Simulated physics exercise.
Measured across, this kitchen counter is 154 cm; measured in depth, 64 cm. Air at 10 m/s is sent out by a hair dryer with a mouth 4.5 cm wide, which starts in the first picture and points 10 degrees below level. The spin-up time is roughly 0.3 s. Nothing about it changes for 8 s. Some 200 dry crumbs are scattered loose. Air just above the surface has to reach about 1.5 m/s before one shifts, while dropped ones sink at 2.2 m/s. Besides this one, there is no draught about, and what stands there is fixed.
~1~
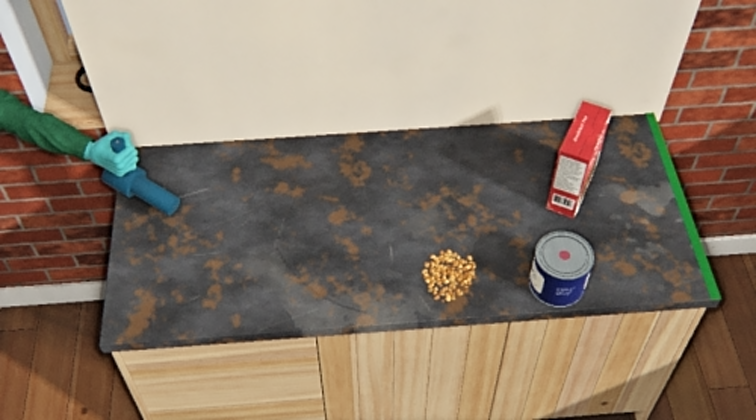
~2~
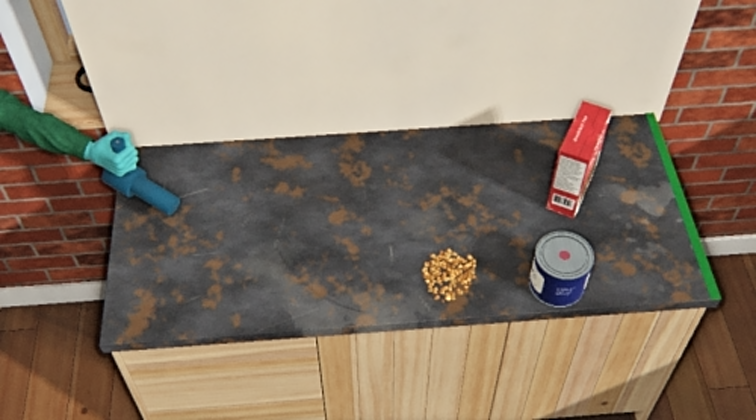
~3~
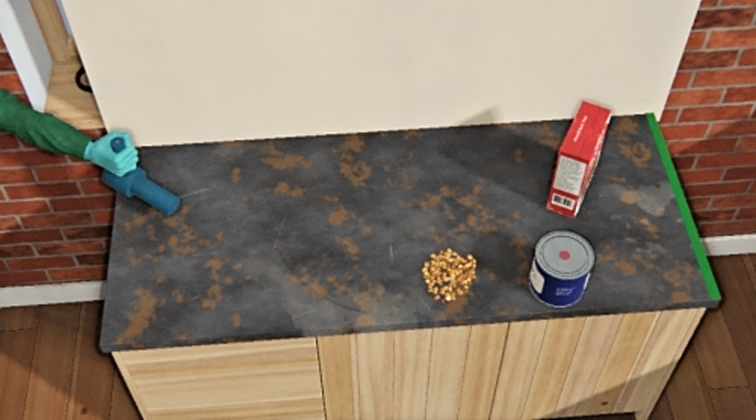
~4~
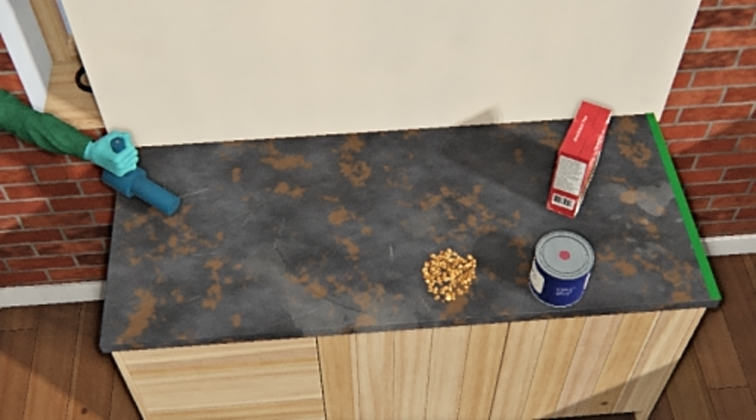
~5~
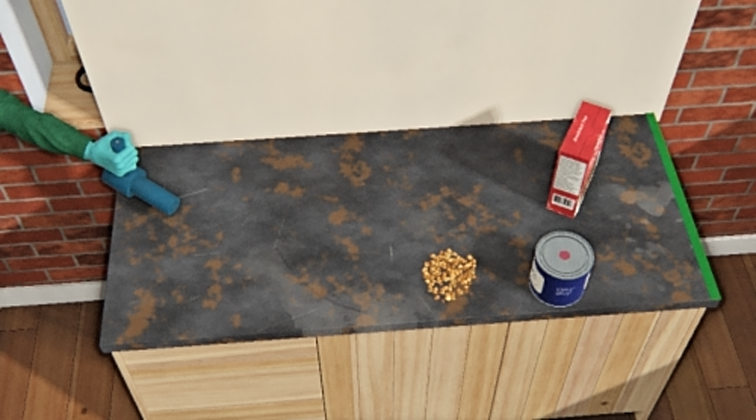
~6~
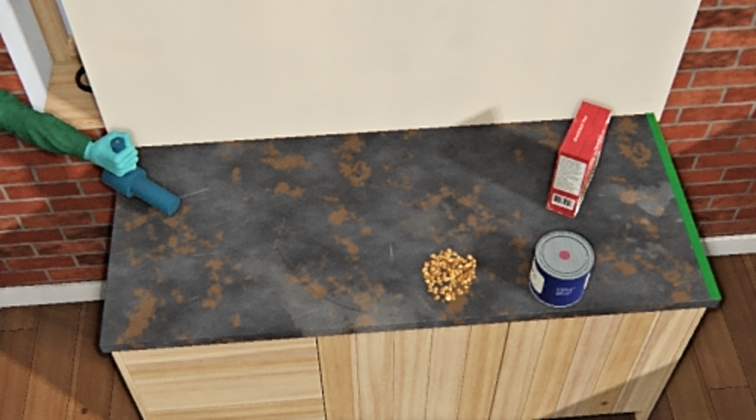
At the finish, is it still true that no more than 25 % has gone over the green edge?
Yes, it is still true.
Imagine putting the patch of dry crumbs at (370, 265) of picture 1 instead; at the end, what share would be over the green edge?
That comes to some 0 in a hundred.
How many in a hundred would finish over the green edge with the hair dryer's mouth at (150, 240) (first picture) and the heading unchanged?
You'd be looking at something like 0 in a hundred.
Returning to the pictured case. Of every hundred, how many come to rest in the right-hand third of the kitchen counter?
60 %.
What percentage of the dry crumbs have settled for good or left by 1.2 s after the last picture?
Close to 40 % of them.
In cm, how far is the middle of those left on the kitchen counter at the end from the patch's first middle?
20 cm.
Then, 1.2 s after the last picture the count stands so, 0 % are over the green edge; the middle of those still in play is near (518, 278).
Then, 2.2 s after the last picture the count stands so, 0 % are over the green edge; the middle of those still in play is near (518, 278).
Then, 4.1 s after the last picture the count stands so, 0 % are over the green edge; the middle of those still in play is near (522, 277).
Then, 7.7 s after the last picture, at the end, 0 % are over the green edge; the middle of those still in play is near (523, 277).
